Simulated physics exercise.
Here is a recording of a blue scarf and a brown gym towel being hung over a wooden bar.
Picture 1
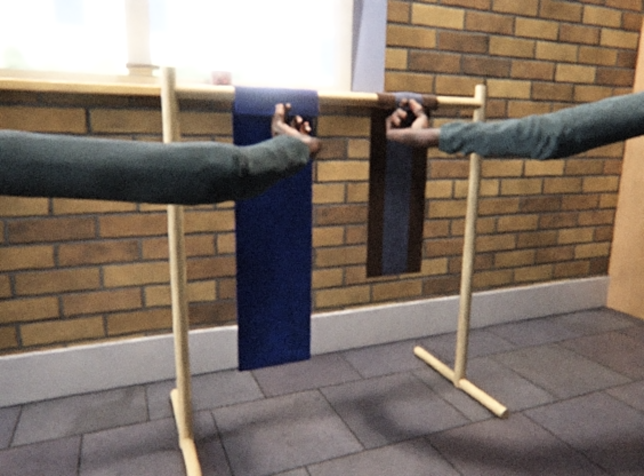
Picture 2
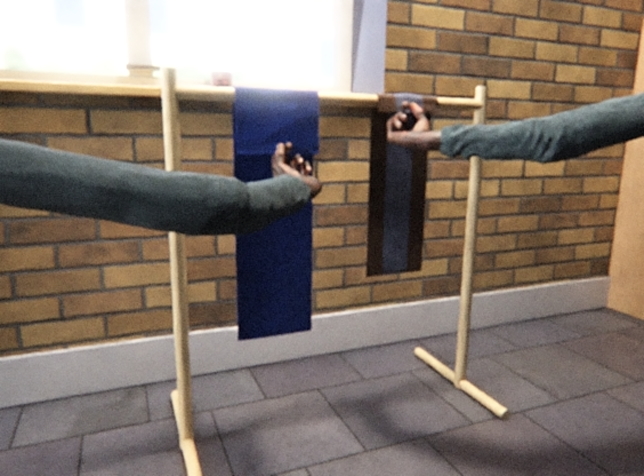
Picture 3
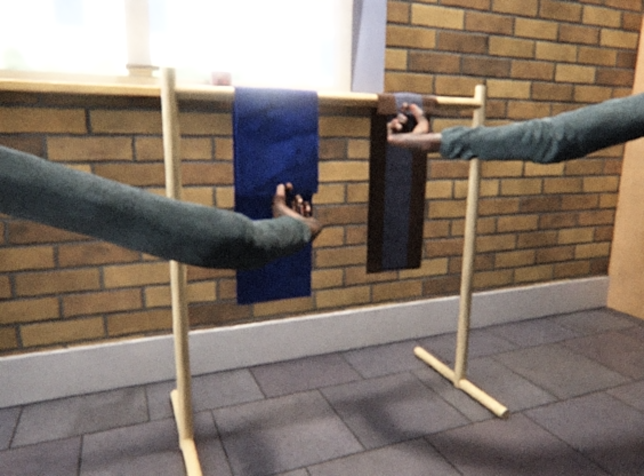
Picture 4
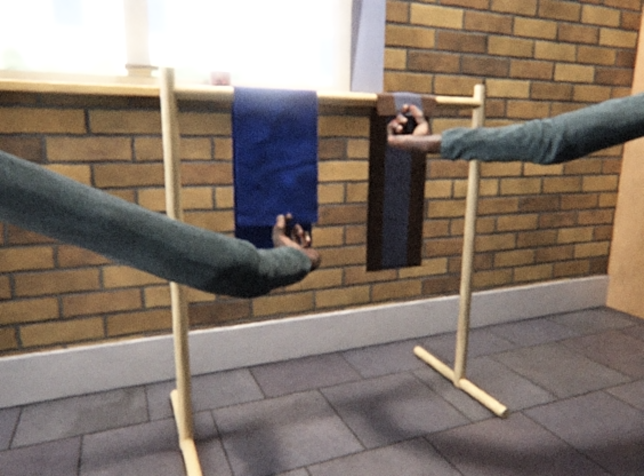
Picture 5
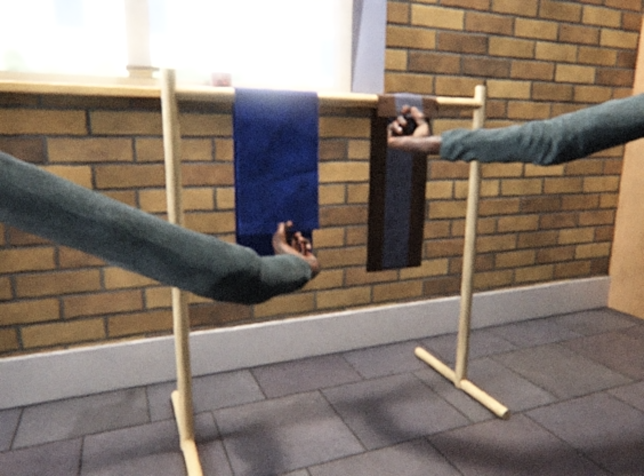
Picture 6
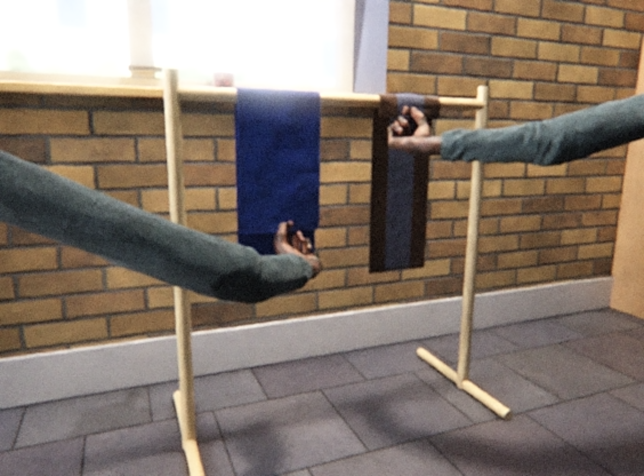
Two arms in grey-green sleeves reach in from the left and right toward a pale wooden bar on two upright posts, seen from the front before a brick wall and grey tiled floor. A blue scarf hangs left of centre, and a brown gym towel with a blue-grey middle hangs to its right. The left hand draws the scarf's front end down as its back end rises, then pauses, while the right hand stays nearly still at the towel and the camera barely shifts.
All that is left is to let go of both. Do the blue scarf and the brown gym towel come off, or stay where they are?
In the end the blue scarf will hold up there; the brown gym towel won't stay up there.
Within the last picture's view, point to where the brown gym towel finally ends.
The middle sits at (392, 398).
Then, 0.48 s after the last picture, scarf still hanging; gym towel clear of the rail and dropping near (393, 351).
Then, 0.84 s after the last picture, scarf still hanging; gym towel in a heap on the floor near (391, 398).
At rest, scarf still hanging; gym towel in a heap on the floor near (392, 398). The blue scarf keeps its place and the brown gym towel slides off.
